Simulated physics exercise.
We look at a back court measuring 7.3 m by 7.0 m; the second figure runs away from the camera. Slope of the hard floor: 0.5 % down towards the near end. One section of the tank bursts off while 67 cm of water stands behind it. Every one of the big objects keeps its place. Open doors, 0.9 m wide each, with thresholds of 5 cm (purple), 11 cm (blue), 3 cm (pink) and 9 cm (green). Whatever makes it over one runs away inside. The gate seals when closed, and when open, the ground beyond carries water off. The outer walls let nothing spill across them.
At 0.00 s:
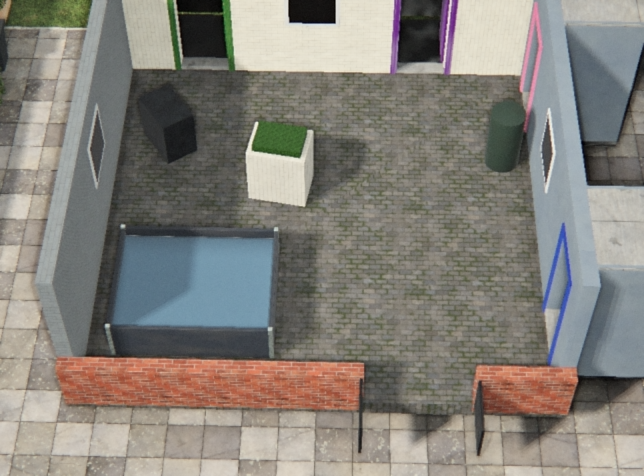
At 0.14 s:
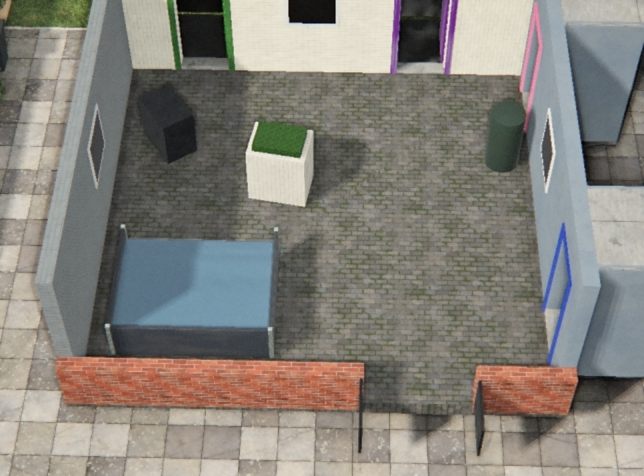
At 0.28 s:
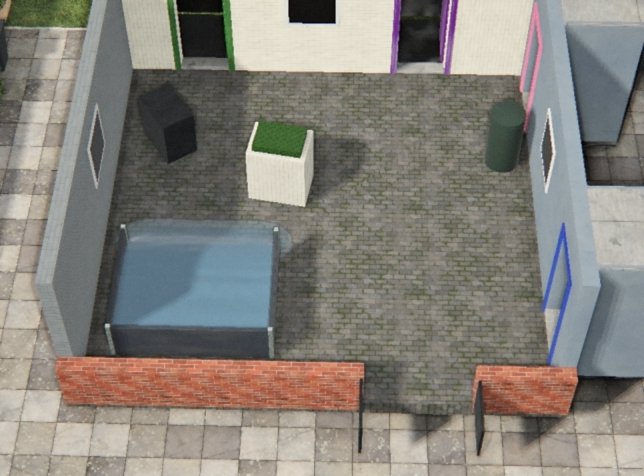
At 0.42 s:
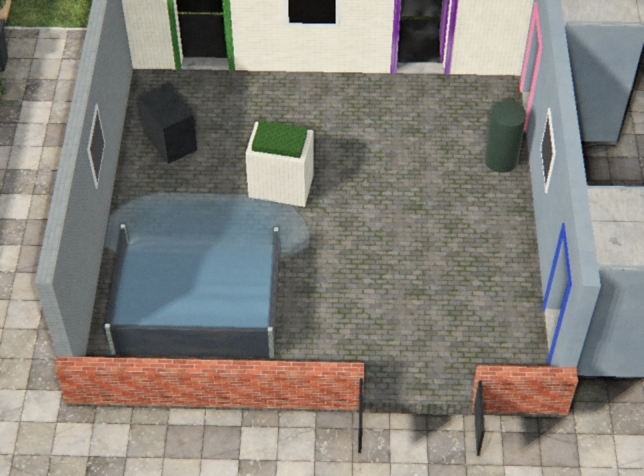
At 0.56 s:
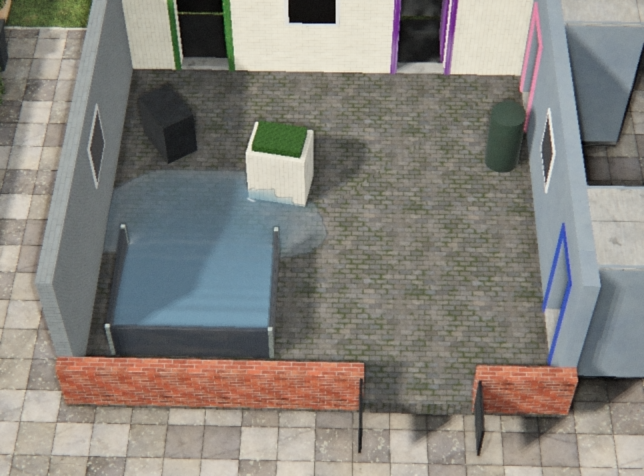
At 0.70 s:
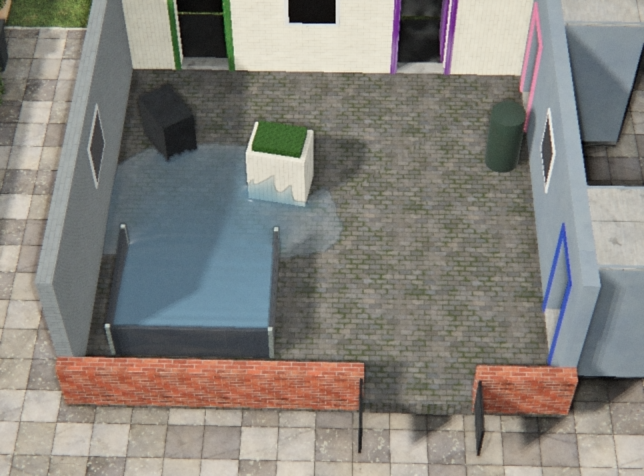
Walled back court with a water tank losing its far side, water spreading across the paving and around the white planter.
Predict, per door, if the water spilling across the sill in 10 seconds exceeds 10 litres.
The purple door lets in a smaller amount than the limit. The blue door lets in a smaller amount than the limit. The pink door lets in a larger amount than the limit. The green door lets in a larger amount than the limit.
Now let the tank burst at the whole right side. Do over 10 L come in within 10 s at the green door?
Against the limit, green does not exceed it.
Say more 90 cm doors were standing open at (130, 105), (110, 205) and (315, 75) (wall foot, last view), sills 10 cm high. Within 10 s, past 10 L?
Door 1: Higher; door 2: Higher; door 3: Higher.
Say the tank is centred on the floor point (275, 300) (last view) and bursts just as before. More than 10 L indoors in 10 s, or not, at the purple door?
Lab note: Purple door limit exceeded.
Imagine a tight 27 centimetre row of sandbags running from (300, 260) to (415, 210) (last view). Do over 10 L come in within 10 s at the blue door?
Blue: Within it.
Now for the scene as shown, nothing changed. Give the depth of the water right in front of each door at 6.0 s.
Depths in cm: Purple 5, blue 4, pink 14, green 9.
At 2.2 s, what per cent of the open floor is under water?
Roughly 45 percent.
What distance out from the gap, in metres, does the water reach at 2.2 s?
Roughly 5.0 m.
After 1.4 s water covers 25 % of the floor and is deepest (42 cm) near (199, 159); purple door not reached, blue door not reached, pink door not reached, green door 8 cm at the sill, 2 L in.
After 2.2 s water covers 45 % of the floor and is deepest (38 cm) near (171, 73); purple door not reached, blue door not reached, pink door not reached, green door 26 cm at the sill, 49 L in.
After 3.5 s water covers 70 % of the floor and is deepest (26 cm) near (132, 79); purple door 5 cm at the sill, 0 L in, blue door not reached, pink door not reached, green door 22 cm at the sill, 154 L in.
After 6.0 s water covers 80 % of the floor and is deepest (16 cm) near (82, 383); purple door 5 cm at the sill, 1 L in, blue door 4 cm at the sill, 0 L in, pink door 14 cm at the sill, 107 L in, green door 9 cm at the sill, 194 L in.
After 10.0 s water covers 95 % of the floor and is deepest (14 cm) near (533, 392); purple door 6 cm at the sill, 3 L in, blue door 7 cm at the sill, 0 L in, pink door 8 cm at the sill, 252 L in, green door 4 cm at the sill, 194 L in.
